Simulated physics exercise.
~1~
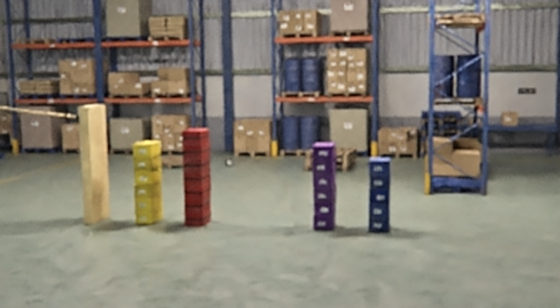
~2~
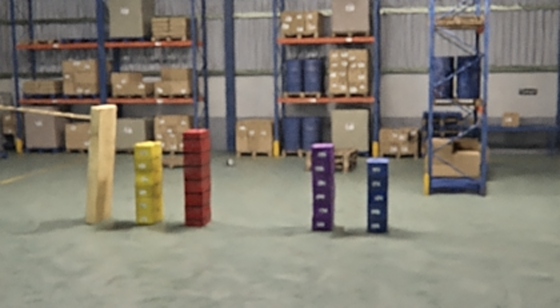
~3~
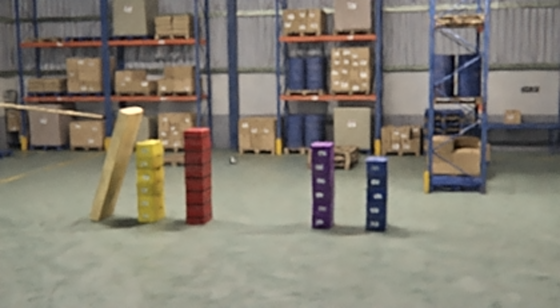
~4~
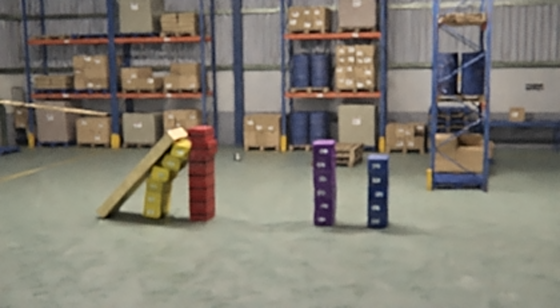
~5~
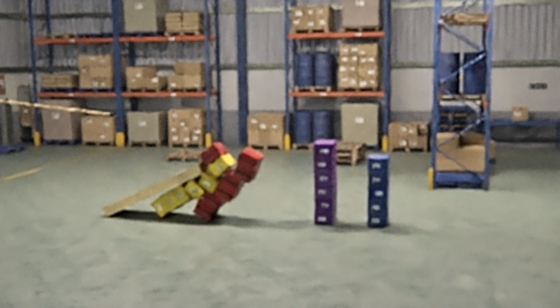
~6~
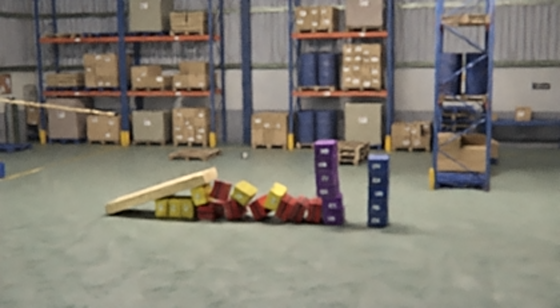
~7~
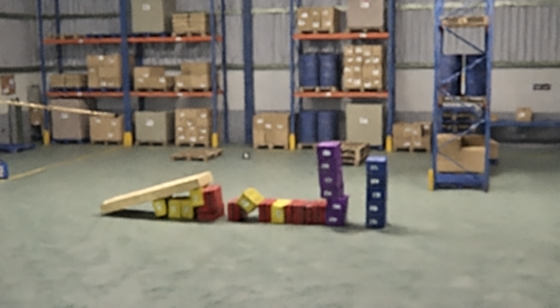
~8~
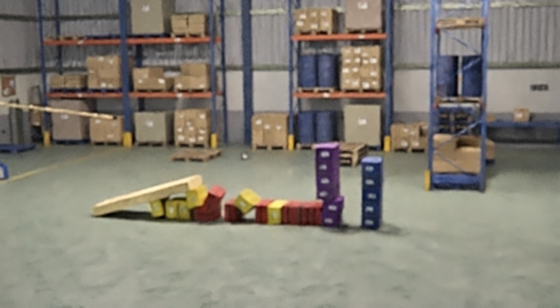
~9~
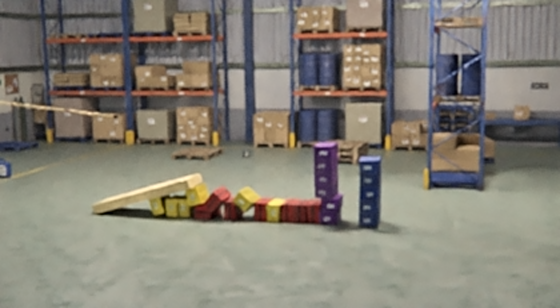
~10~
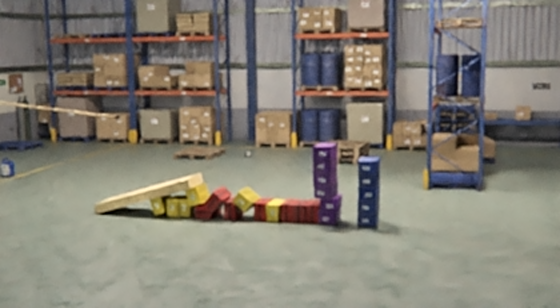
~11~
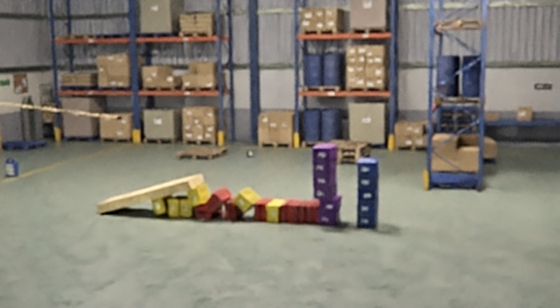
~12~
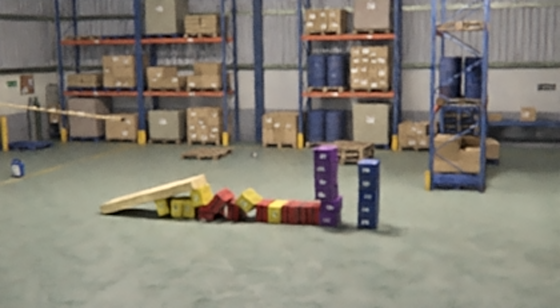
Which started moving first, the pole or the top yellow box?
The pole started moving first, and the top yellow box only moved later, once the board had tipped over onto its stack.
